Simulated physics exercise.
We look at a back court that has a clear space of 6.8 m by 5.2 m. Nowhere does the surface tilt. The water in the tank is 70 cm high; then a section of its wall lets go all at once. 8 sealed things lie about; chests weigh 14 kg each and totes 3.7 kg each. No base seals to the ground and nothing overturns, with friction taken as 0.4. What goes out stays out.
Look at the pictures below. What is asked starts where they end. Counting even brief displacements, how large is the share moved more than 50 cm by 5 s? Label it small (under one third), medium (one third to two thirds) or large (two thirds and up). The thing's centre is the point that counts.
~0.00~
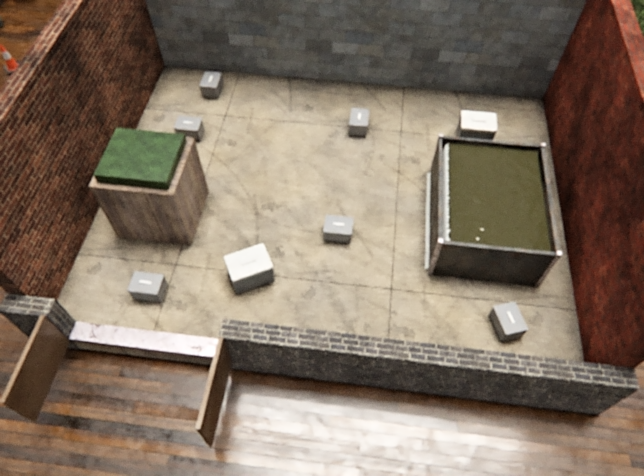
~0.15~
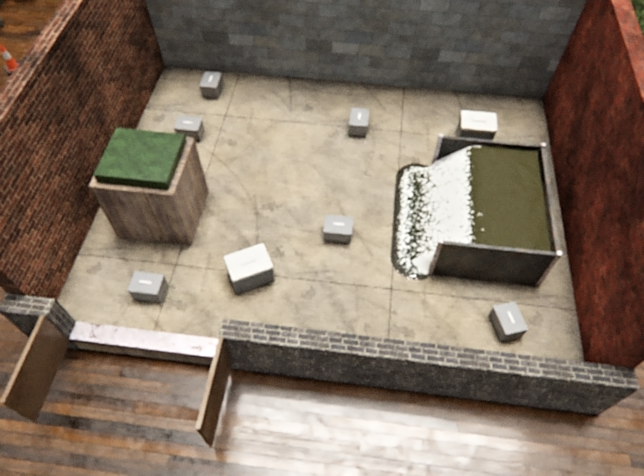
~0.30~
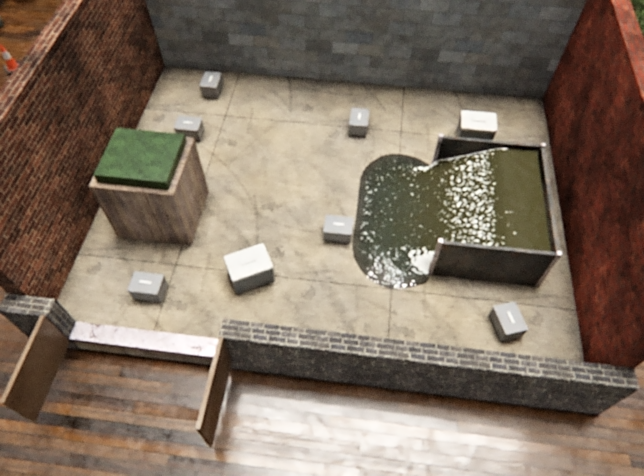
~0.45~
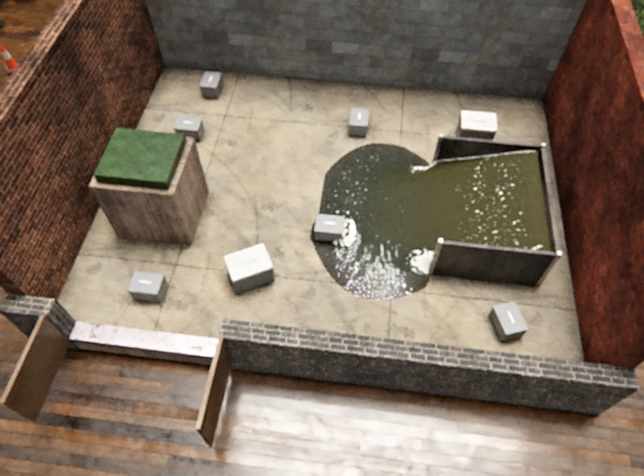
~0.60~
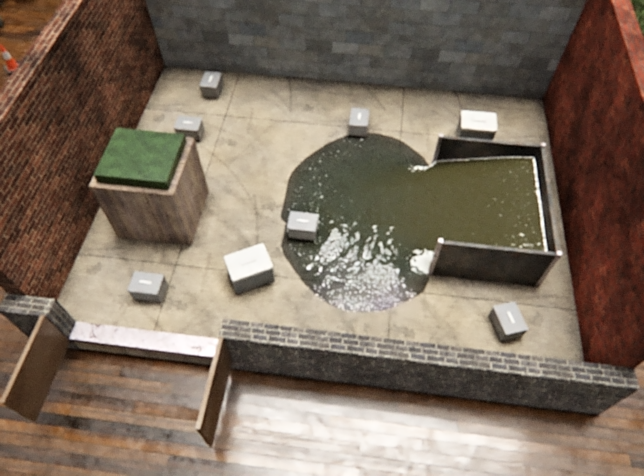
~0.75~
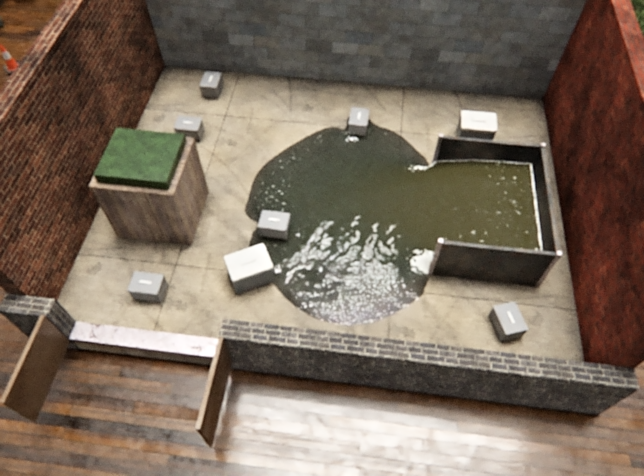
Large.
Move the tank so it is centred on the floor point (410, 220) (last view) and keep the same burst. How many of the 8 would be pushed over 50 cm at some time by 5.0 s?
Then the count would be 6.
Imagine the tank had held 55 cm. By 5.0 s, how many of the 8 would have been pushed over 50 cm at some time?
So the tally would be 6.
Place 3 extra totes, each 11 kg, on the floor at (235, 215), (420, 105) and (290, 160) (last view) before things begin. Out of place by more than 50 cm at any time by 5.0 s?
In that order: Over, under, over.
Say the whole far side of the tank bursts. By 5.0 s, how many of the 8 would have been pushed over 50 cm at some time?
That gives 4 of them.
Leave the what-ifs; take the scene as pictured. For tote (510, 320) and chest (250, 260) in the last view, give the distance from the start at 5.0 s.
In turn: 0 cm, gone out.
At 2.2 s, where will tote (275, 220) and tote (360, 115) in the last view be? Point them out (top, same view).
Somewhere around (199, 234) and (311, 72).
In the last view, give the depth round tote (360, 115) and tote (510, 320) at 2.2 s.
4 and 0 cm.
After 1.1 s 1 of 8 are over 50 cm from their spots; 0 afloat.
After 2.2 s 5 of 8 are over 50 cm from their spots; 4 afloat.
After 3.5 s 5 of 8 are over 50 cm from their spots; 4 afloat.
After 5.0 s 6 of 8 are over 50 cm from their spots, and 6 have been at some point; 4 afloat.
